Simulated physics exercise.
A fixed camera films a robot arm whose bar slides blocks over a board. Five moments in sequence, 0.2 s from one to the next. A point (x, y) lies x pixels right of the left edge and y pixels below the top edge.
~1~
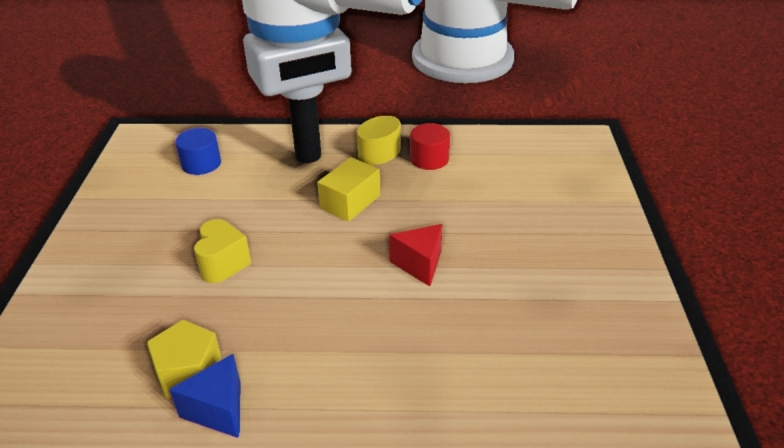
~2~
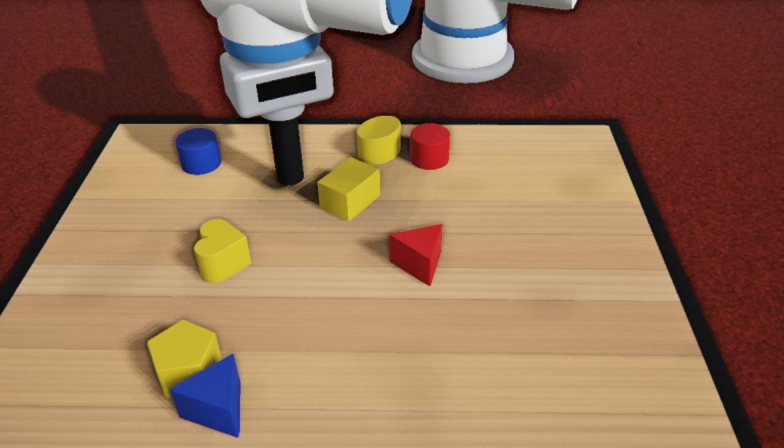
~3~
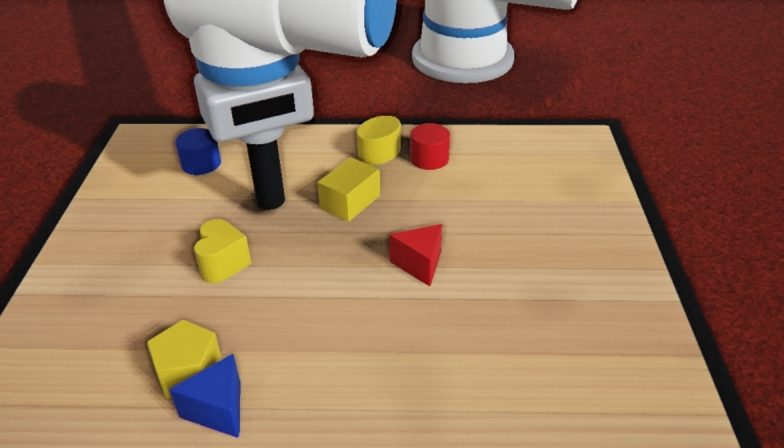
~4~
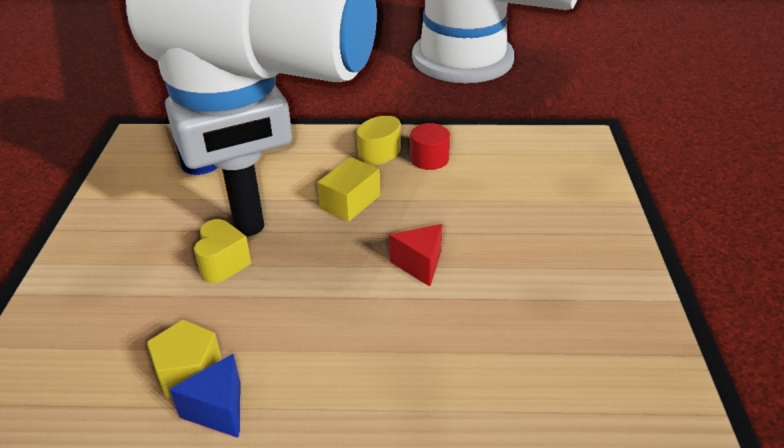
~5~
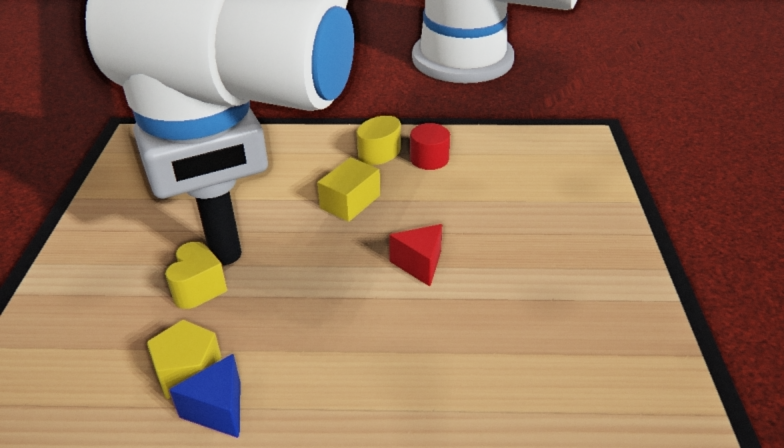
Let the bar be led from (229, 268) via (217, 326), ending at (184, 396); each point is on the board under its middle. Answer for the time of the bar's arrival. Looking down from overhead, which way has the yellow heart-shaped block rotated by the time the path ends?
In a top view, it turns clockwise.
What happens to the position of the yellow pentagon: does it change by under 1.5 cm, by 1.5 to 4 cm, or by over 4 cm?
It ends farther than 4 cm from its spot.
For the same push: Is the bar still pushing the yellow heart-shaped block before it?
Final answer: No.
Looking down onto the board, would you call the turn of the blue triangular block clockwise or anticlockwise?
Counterclockwise from above.
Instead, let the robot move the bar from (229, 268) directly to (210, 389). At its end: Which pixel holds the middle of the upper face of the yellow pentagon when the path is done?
It comes to (152, 380).
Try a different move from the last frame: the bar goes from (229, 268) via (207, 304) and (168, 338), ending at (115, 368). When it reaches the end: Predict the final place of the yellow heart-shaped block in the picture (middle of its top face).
Around pixel (71, 326).
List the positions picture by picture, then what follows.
Bar's lower end at (309, 156); yellow pentagon at (180, 345); yellow heart-shaped block at (217, 236); blue triangular block at (211, 383), in the first picture.
Bar at (291, 178); blocks still, in the second picture.
Bar at (271, 201); blocks still, in the third picture.
Bar at (250, 227); blocks still, in the fourth picture.
Bar at (226, 255); yellow pentagon at (180, 345); yellow heart-shaped block at (192, 261); blue triangular block at (211, 383), in the fifth picture.
The first path, step by step. One third of the way, bar at (220, 293); yellow heart-shaped block at (177, 276), turned 30° clockwise.
Two thirds of the way, bar at (205, 335); yellow pentagon at (174, 355); yellow heart-shaped block at (176, 276), turned 35° clockwise.
At the end, bar at (180, 383); yellow pentagon at (139, 406), turned 15° clockwise; yellow heart-shaped block at (176, 276), turned 35° clockwise; blue triangular block at (211, 391), turned 25° anticlockwise.
